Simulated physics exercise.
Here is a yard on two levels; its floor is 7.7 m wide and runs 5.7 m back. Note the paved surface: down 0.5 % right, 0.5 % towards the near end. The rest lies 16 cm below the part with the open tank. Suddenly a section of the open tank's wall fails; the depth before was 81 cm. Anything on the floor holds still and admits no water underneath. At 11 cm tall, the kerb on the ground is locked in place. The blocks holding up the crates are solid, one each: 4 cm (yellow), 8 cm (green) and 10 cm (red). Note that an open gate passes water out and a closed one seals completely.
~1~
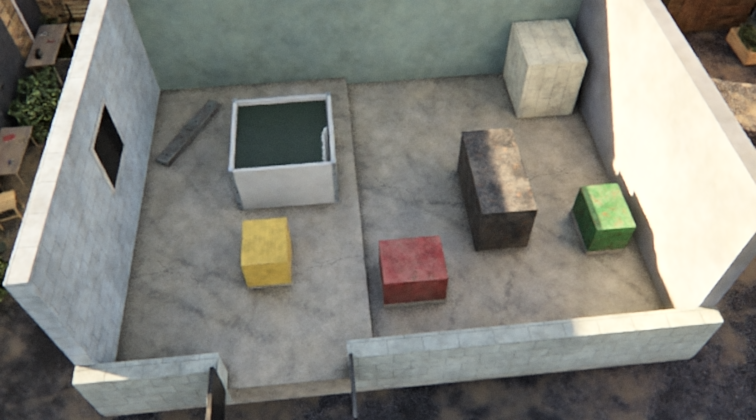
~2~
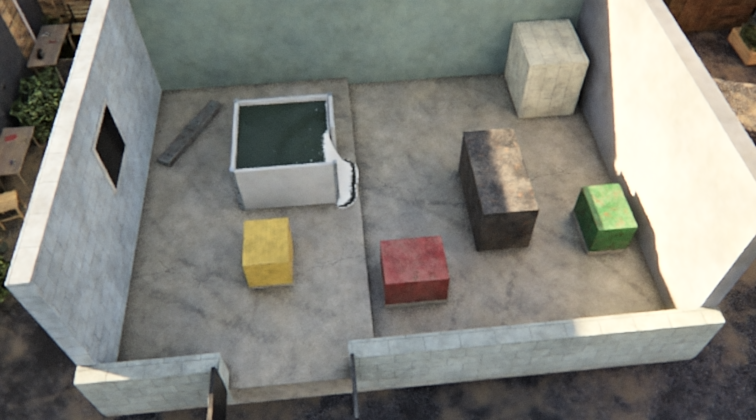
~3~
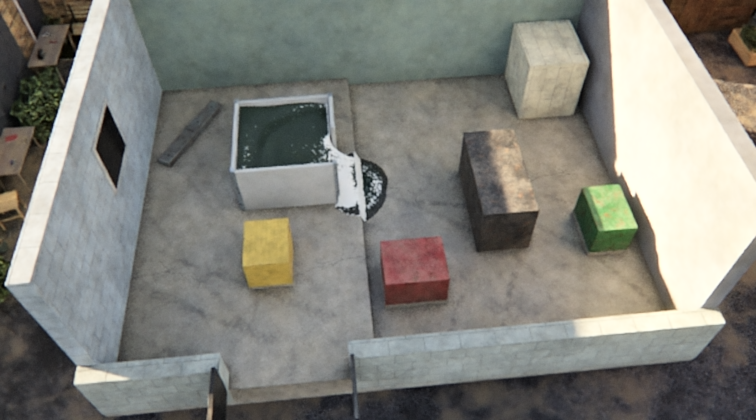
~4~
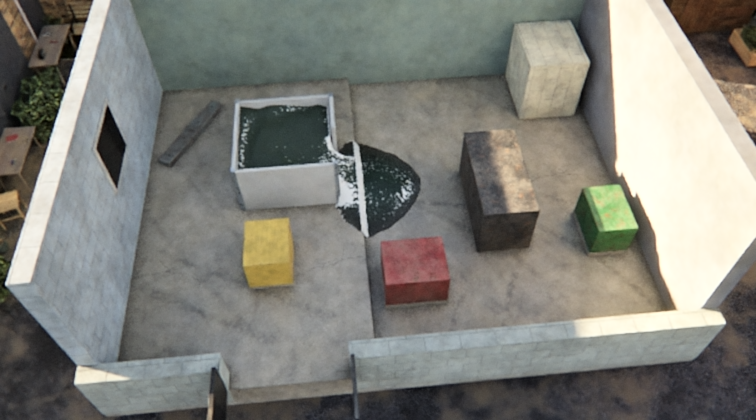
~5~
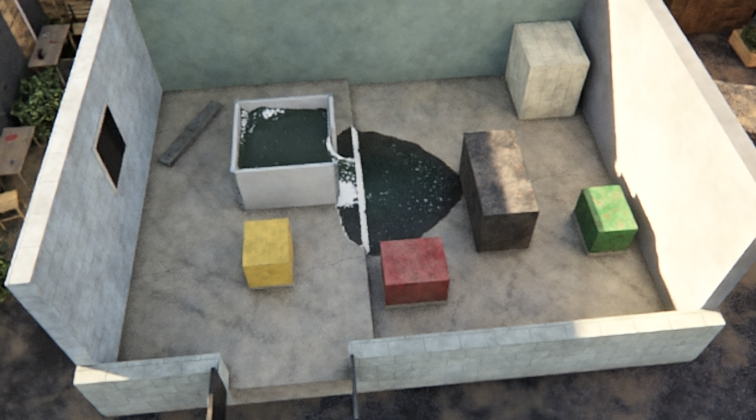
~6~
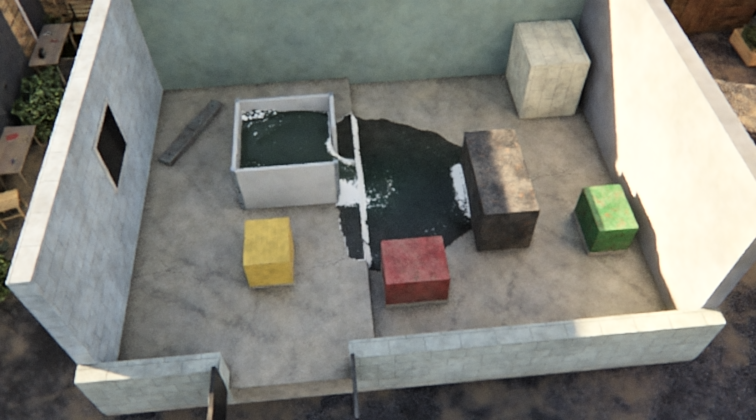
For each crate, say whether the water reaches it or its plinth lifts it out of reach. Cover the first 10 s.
The yellow crate is clear; the green crate is hit; the red crate is hit.
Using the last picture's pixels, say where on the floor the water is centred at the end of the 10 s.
(479, 208).
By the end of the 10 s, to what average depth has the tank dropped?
About 6 centimetres on average.
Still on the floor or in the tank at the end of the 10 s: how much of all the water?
Some 100 out of every hundred parts.
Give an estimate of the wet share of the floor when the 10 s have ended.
Covered: Roughly 55 per cent.
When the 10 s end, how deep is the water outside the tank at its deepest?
Max depth: About 16 centimetres.
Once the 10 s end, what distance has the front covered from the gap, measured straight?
Roughly 5.4 m.
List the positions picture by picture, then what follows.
In the first picture, still water, 81 cm deep, in the open tank at (283, 134).
In the second picture, water pours out at (334, 171) and has run 0.5 m, to (341, 205); deepest outside 28 cm, 81 cm at the open tank's back.
In the third picture, the front is at (382, 177), 0.8 m from the gap at (334, 172); 0.7 m2 of floor is under water; 78 cm left at the back of the open tank.
In the fourth picture, the front is at (416, 180), 1.3 m from the gap at (335, 173); 1.7 m2 of floor is under water; 71 cm left at the back of the open tank.
In the fifth picture, the front is at (457, 189), 2.0 m from the gap at (335, 173); 3.3 m2 of floor is under water; 70 cm left at the back of the open tank.
In the sixth picture, water pours out at (335, 172) and has run 2.4 m, to (472, 160); deepest outside 44 cm, 66 cm at the open tank's back.
A moment later water covers 25 % of the floor and is deepest (43 cm) near (458, 191); yellow plinth not reached, green plinth not reached, red plinth reached.
Soon after water covers 35 % of the floor and is deepest (37 cm) near (499, 77); yellow plinth not reached, green plinth not reached, red plinth reached.
Next water covers 45 % of the floor and is deepest (20 cm) near (458, 191); yellow plinth not reached, green plinth reached, red plinth reached.
Later on water covers 55 % of the floor and is deepest (18 cm) near (458, 191); yellow plinth not reached, green plinth reached, red plinth reached.
At the end water covers 55 % of the floor and is deepest (16 cm) near (558, 346); highest at the yellow plinth 0 cm, highest at the green plinth 17 cm, highest at the red plinth 18 cm.
